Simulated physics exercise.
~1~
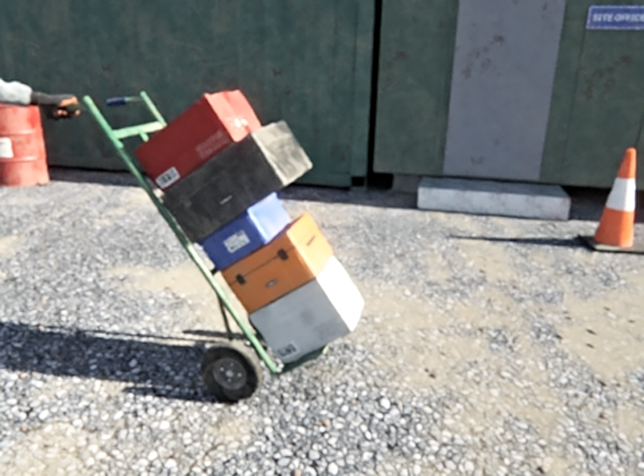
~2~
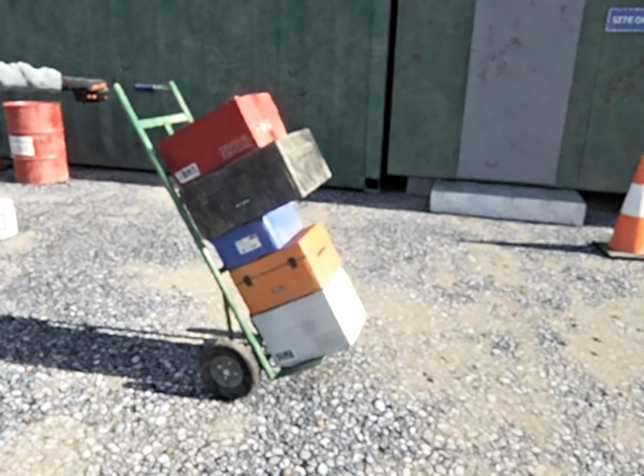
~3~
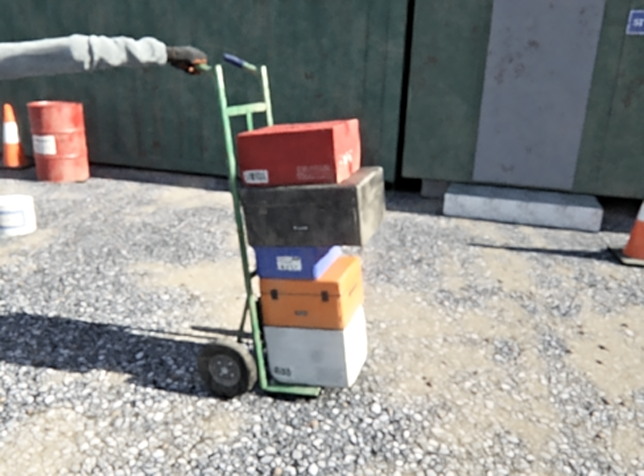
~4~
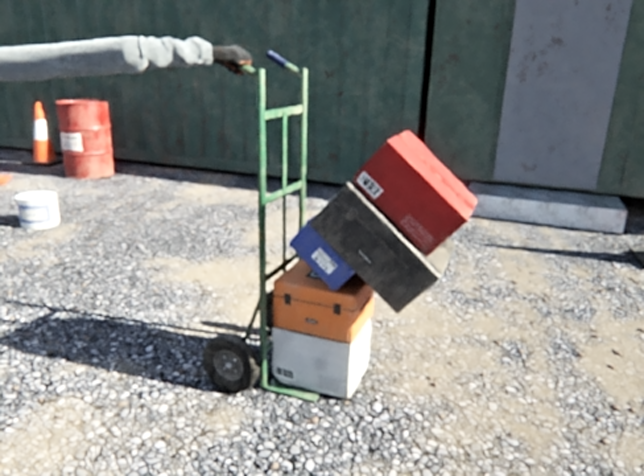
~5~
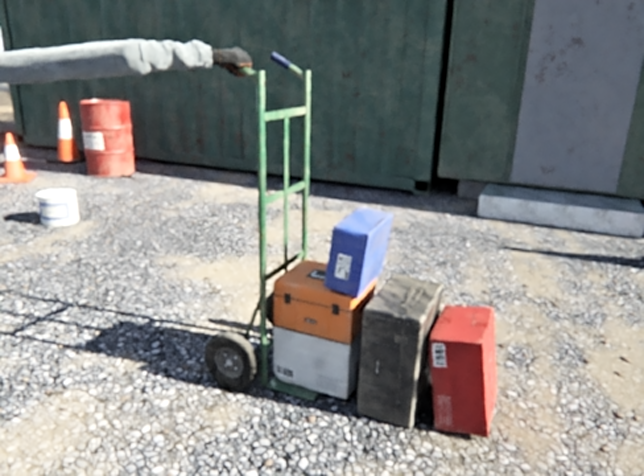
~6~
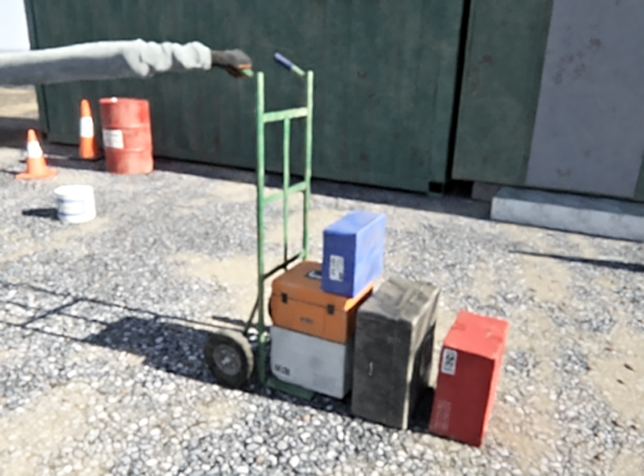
On gravel, a gloved hand uprights a loaded sack truck, toppling its upper three boxes.
